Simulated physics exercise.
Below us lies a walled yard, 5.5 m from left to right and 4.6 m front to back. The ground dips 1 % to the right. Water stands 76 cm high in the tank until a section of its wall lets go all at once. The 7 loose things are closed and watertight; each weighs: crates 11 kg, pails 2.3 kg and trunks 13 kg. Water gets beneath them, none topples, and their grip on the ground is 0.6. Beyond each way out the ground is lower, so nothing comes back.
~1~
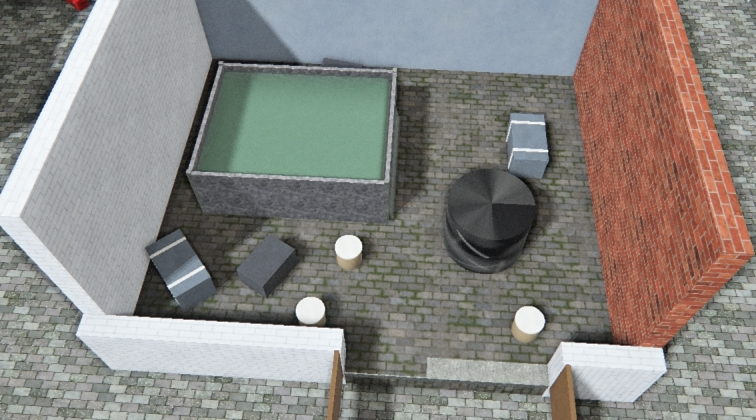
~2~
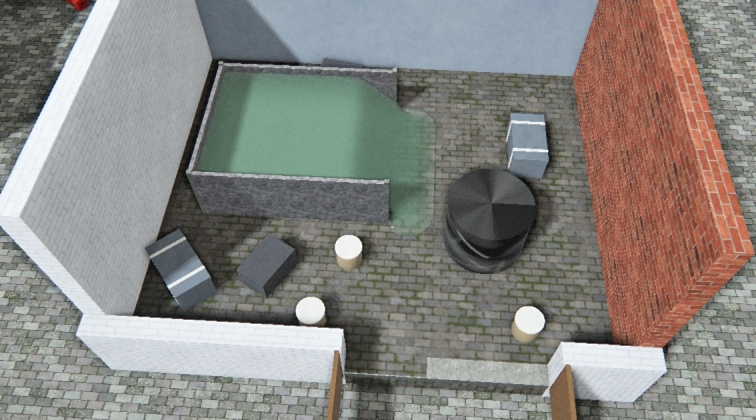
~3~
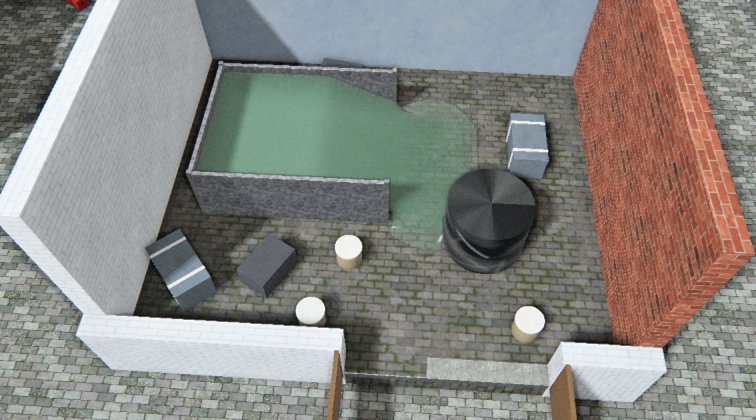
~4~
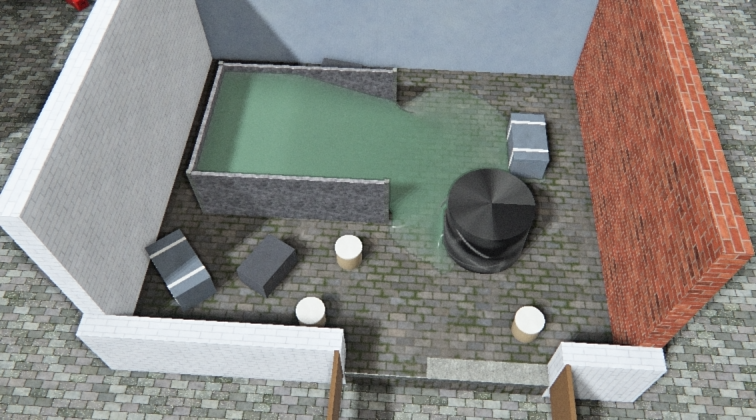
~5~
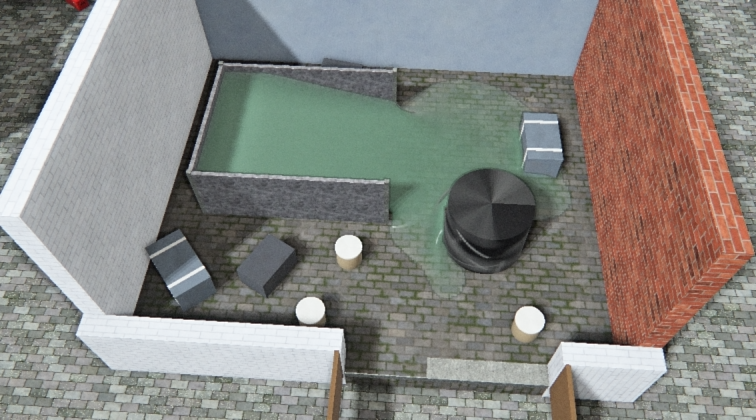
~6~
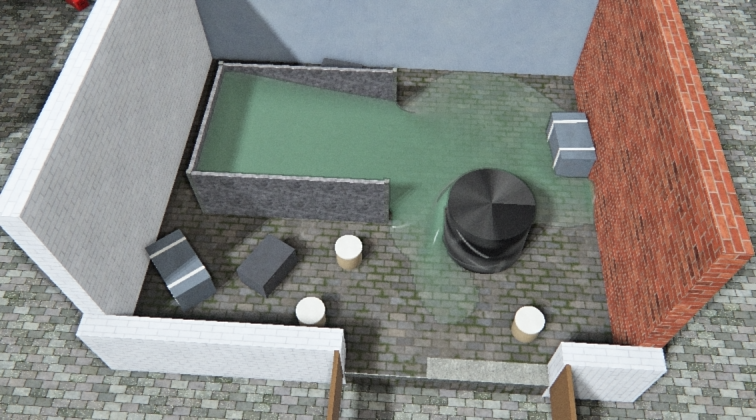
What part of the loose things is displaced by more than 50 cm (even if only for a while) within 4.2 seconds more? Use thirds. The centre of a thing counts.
Share: One to two thirds.
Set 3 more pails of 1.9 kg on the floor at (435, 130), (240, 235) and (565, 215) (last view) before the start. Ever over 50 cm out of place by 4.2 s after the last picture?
In turn: More, short of it, over.
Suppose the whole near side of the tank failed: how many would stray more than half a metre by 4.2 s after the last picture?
In that case 6 of them.
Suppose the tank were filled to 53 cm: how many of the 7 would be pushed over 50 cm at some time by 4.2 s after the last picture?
Then 3.
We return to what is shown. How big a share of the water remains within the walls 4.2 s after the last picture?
About 82 per cent.
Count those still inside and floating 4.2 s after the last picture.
I count 2.
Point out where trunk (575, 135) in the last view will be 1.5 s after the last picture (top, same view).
Around (583, 93).
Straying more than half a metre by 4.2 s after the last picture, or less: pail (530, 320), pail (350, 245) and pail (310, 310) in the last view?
In that order: Past it, short of it, over.
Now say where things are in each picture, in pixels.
In the first picture, a trunk at (529, 136) rests on the ground; a crate at (340, 70) rests on the ground; 4.3 m2 under water; 0 of 7 have shifted.
In the second picture, a trunk at (529, 136), on the bottom; a crate at (340, 70) rests on the ground; water covers 5.4 m2; 0 of 7 have shifted.
In the third picture, a trunk at (529, 136) rests on the ground; a crate at (340, 70) rests on the ground; 6.7 m2 under water; 0 of 7 have shifted.
In the fourth picture, a trunk at (529, 136) rests on the ground; a crate at (340, 70), on the bottom; water covers 8.0 m2; 0 of 7 have shifted.
In the fifth picture, a trunk at (543, 136), on the bottom, 18 cm from its start; a crate at (340, 70), on the bottom; 9.5 m2 under water; 1 of 7 have shifted.
In the sixth picture, a trunk at (574, 135) rests on the ground, 58 cm from its start; a crate at (340, 70), on the bottom; water covers 11.2 m2; 1 of 7 have shifted.
Then, 0.4 s after the last picture 1 of 7 are over 50 cm from their spots; 1 afloat.
Then, 1.5 s after the last picture 1 of 7 are over 50 cm from their spots; 2 afloat.
Then, 2.8 s after the last picture 4 of 7 are over 50 cm from their spots; 1 afloat.
Then, 4.2 s after the last picture 3 of 7 are over 50 cm from their spots, and 4 have been at some point; 2 afloat.
